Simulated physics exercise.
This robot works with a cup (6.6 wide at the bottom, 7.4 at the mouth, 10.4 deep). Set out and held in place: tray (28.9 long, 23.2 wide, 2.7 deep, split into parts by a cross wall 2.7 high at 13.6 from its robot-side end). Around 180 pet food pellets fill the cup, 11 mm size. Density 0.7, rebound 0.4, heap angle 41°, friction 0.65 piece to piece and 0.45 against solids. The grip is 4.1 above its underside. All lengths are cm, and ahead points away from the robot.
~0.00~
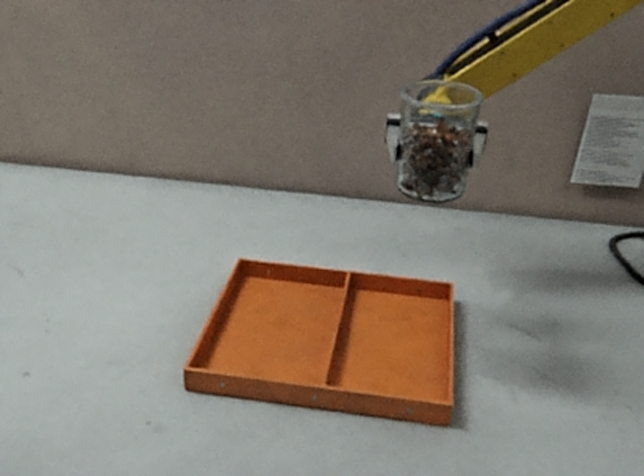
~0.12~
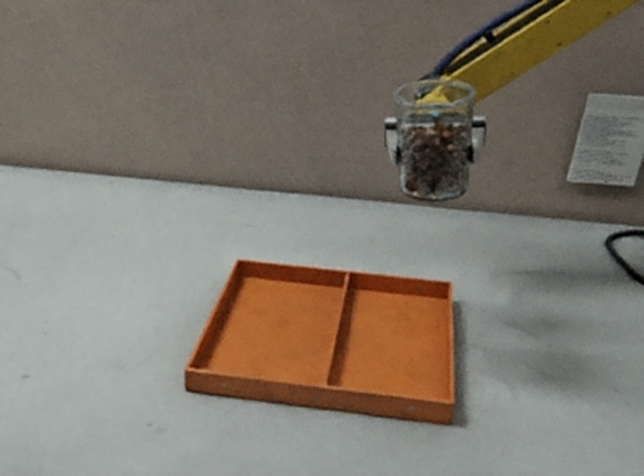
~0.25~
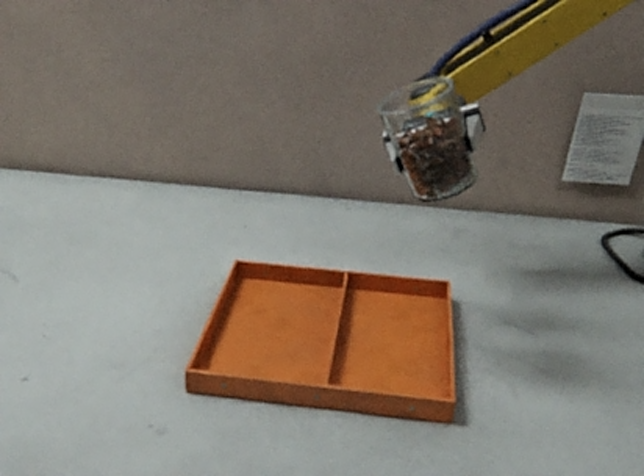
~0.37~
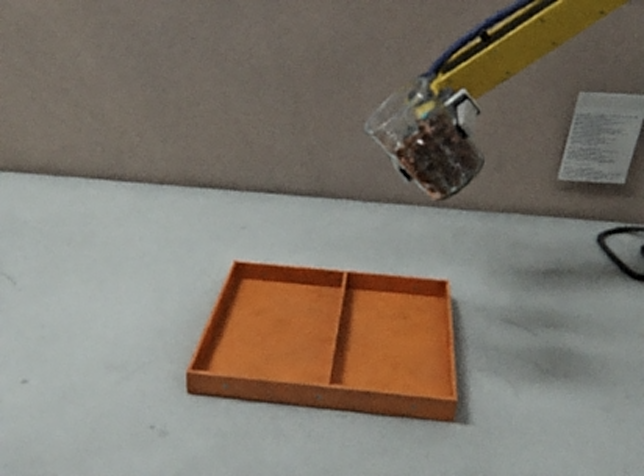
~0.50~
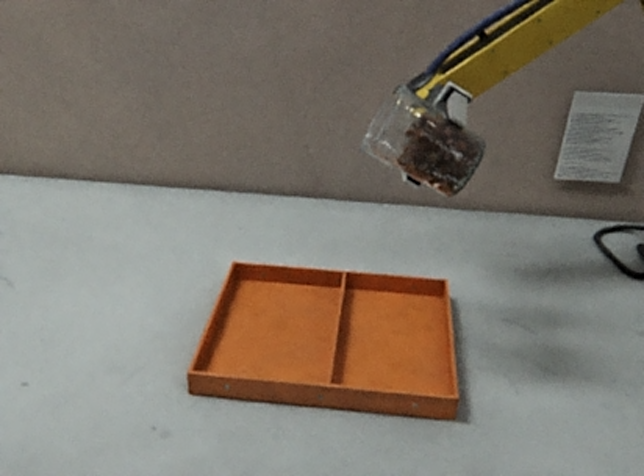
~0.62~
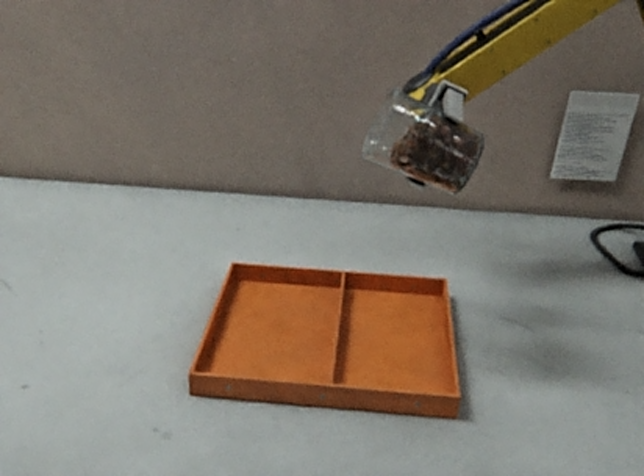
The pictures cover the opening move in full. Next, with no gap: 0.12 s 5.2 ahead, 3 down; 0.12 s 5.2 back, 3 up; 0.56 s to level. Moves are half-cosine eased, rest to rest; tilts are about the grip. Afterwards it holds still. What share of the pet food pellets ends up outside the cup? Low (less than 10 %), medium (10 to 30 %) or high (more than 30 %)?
Outside the cup the share is low, less than 10 %.
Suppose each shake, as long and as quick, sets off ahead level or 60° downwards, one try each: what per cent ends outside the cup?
About 25 and 0 per cent.
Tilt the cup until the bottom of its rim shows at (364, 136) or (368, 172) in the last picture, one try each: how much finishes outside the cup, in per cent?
Some 0 and 30 per cent.
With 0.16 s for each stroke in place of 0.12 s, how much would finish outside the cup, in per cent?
Then about 0 per cent.
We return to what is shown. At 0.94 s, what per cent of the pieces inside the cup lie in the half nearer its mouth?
Roughly 30 per cent.
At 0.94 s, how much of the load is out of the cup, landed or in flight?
Some 5 per cent.
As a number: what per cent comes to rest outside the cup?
Roughly 5 per cent.
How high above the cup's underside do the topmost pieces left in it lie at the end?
Roughly 9.0 cm.
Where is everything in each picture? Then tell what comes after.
In the first picture, the cup middle at (436, 144), level; upper third of the load around (438, 138), from x 405 to 465, top at y 120; 175 in the cup.
In the second picture, the cup middle at (434, 143), tilted 6° forward; upper third of the load around (436, 137), from x 405 to 465, top at y 115.
In the third picture, the cup middle at (431, 142), tilted 23° forward; upper third of the load around (436, 136), from x 400 to 465, top at y 120.
In the fourth picture, the cup middle at (427, 143), tilted 45° forward; upper third of the load around (437, 136), from x 400 to 470, top at y 115.
In the fifth picture, the cup middle at (425, 144), tilted 62° forward; upper third of the load around (435, 135), from x 400 to 475, top at y 115.
In the sixth picture, the cup middle at (425, 145), tilted 68° forward; upper third of the load around (438, 135), from x 390 to 470, top at y 120; 175 in the cup.
After 0.94 s, tilted 65° forward, highest piece 28 above the table; 166 in the cup, 1 in the far-side part, 8 in flight or on a rim.
After 1.26 s, tilted 13° forward, highest piece 31 above the table; 166 in the cup, 5 in the far-side part, 2 in the robot-side part, 2 on the table or floor.
After 1.62 s, level, highest piece 32 above the table; 166 in the cup, 5 in the far-side part, 2 in the robot-side part, 2 on the table or floor.
After 2.67 s, level, highest piece 32 above the table; 166 in the cup, 5 in the far-side part, 2 in the robot-side part, 2 on the table or floor.
In the end, 166 in the cup, 5 in the far-side part, 2 in the robot-side part, 2 on the table or floor. That is 5 % outside the cup.
